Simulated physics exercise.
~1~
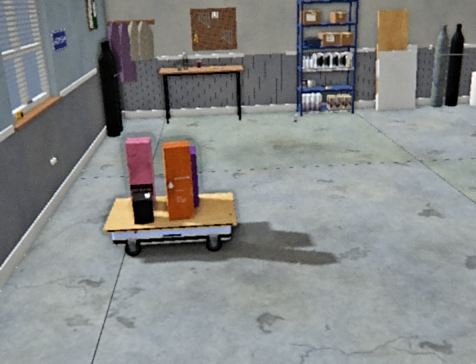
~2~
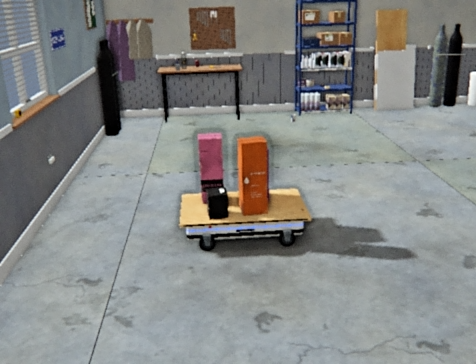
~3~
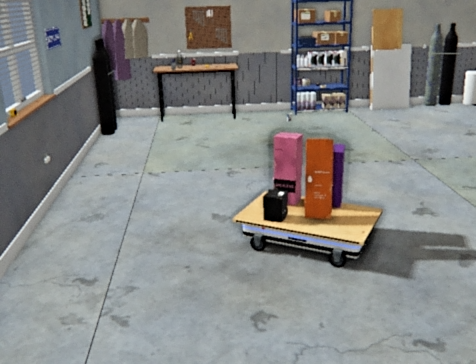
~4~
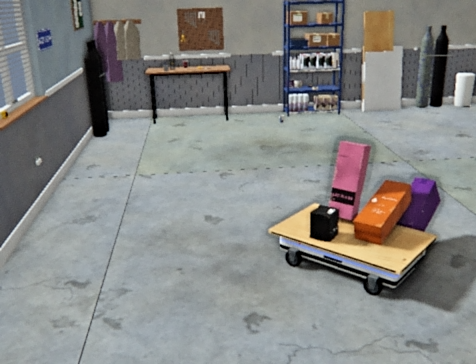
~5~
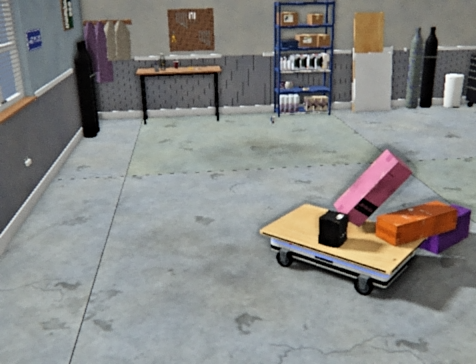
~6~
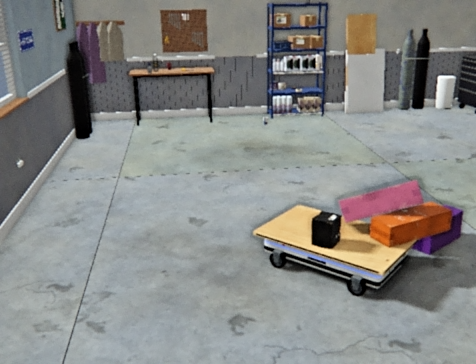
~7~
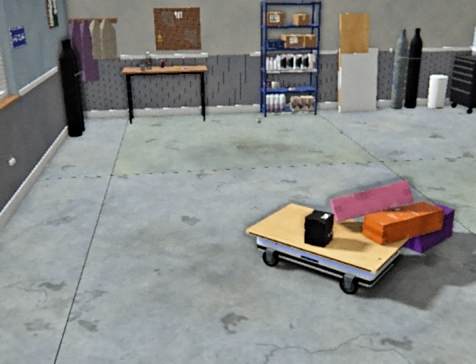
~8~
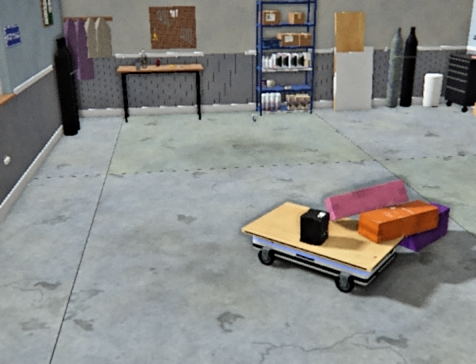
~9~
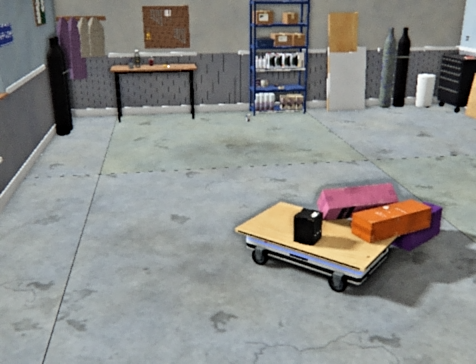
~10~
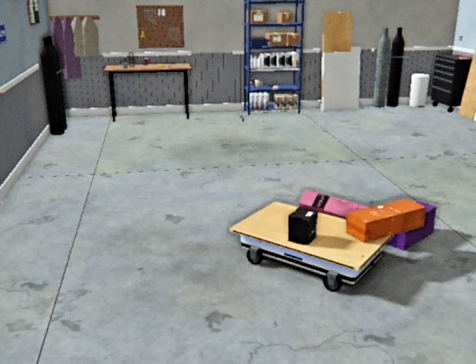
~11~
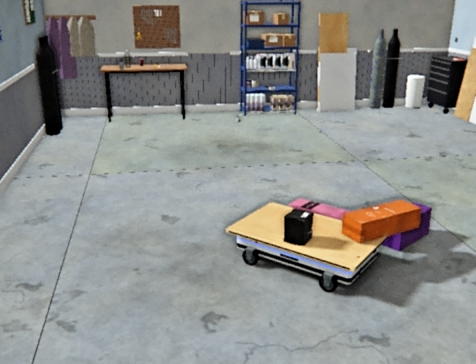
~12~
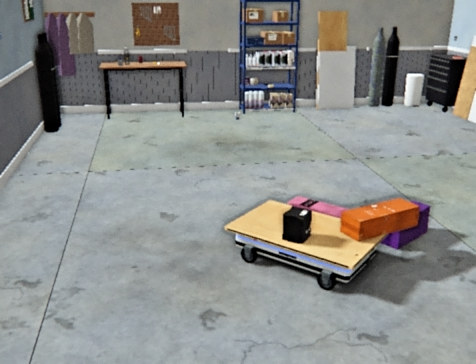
In a garage-like workshop, a flat cart carrying pink, orange and purple boxes and a small black box rolls right and turns, then stops as the three taller boxes topple off its far right side, leaving only the black one upright on the deck.
